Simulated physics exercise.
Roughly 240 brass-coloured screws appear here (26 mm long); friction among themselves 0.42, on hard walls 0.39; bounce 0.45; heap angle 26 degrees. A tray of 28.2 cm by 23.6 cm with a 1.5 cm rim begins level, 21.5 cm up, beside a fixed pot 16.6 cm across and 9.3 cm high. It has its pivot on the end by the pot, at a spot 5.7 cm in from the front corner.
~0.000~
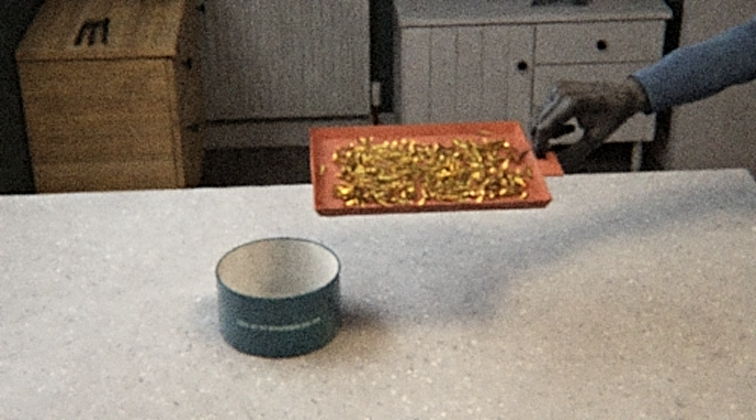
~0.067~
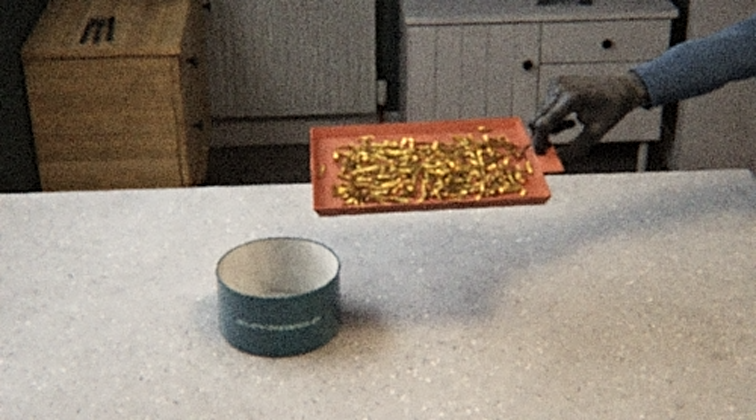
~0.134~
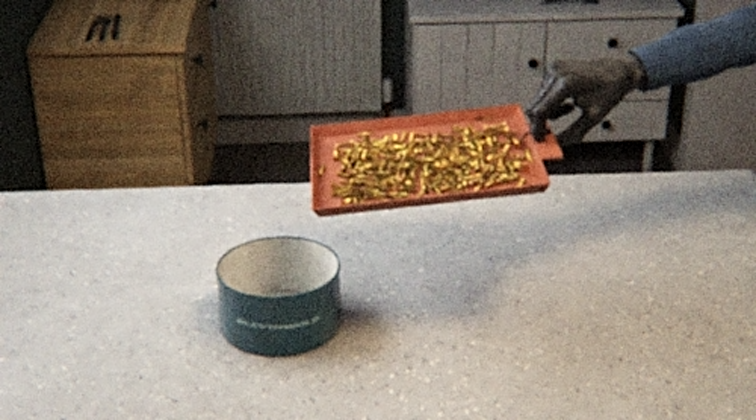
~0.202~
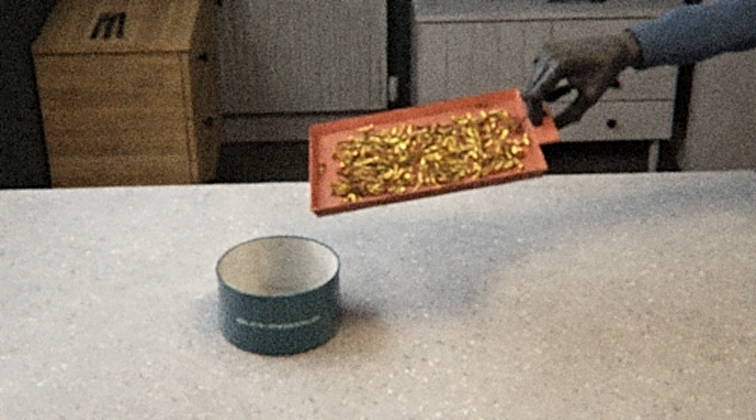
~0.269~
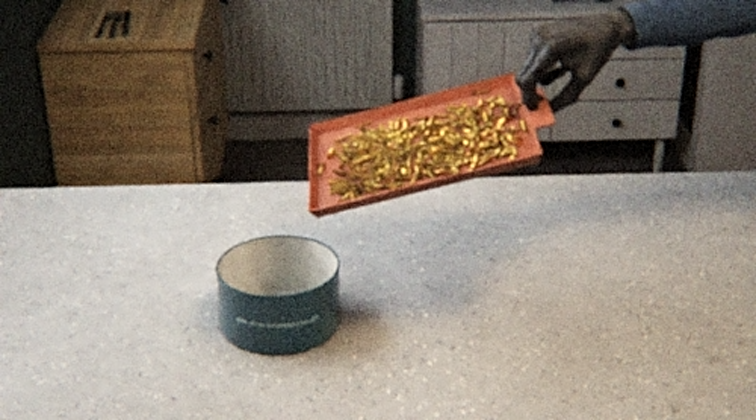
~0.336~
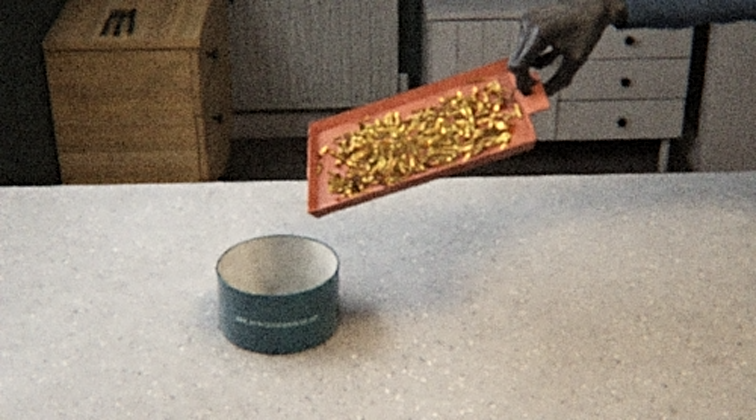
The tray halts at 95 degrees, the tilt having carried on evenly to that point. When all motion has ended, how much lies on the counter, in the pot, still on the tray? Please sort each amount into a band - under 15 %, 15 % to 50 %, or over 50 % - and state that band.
Counter: 15 % to 50 %; pot: Over 50 %; tray: Under 15 %.
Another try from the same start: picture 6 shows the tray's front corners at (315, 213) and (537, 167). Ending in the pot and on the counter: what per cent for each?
Pot 20 % / counter 80 %.
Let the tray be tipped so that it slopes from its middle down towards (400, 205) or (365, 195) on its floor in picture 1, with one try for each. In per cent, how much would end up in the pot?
The share comes to about 0 in a hundred, then about 25 in a hundred.
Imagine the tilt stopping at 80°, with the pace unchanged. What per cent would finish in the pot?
It would land at about 70 percent.
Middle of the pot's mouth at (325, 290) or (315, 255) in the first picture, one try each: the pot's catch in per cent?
Try one: ~ 45 %; try two: ~ 50 %.
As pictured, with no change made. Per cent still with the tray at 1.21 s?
Close to 10 in a hundred.
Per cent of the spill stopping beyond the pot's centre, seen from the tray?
About 70 percent of the spill.
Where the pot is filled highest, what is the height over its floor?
Top level: Approx. 2.5 cm.
Then, at 0.86 s, tilt 55 degrees; the tray holds 80 %, the pot 0 %.
After 1.21 s, tilt 79 degrees; the tray holds 10 %, the pot 55 %.
After 1.65 s, tilt 95 degrees; the tray holds 0 %, the pot 70 %.
By 2.2 s all is still; counter 30 %, pot 70 %, tray 0 %.
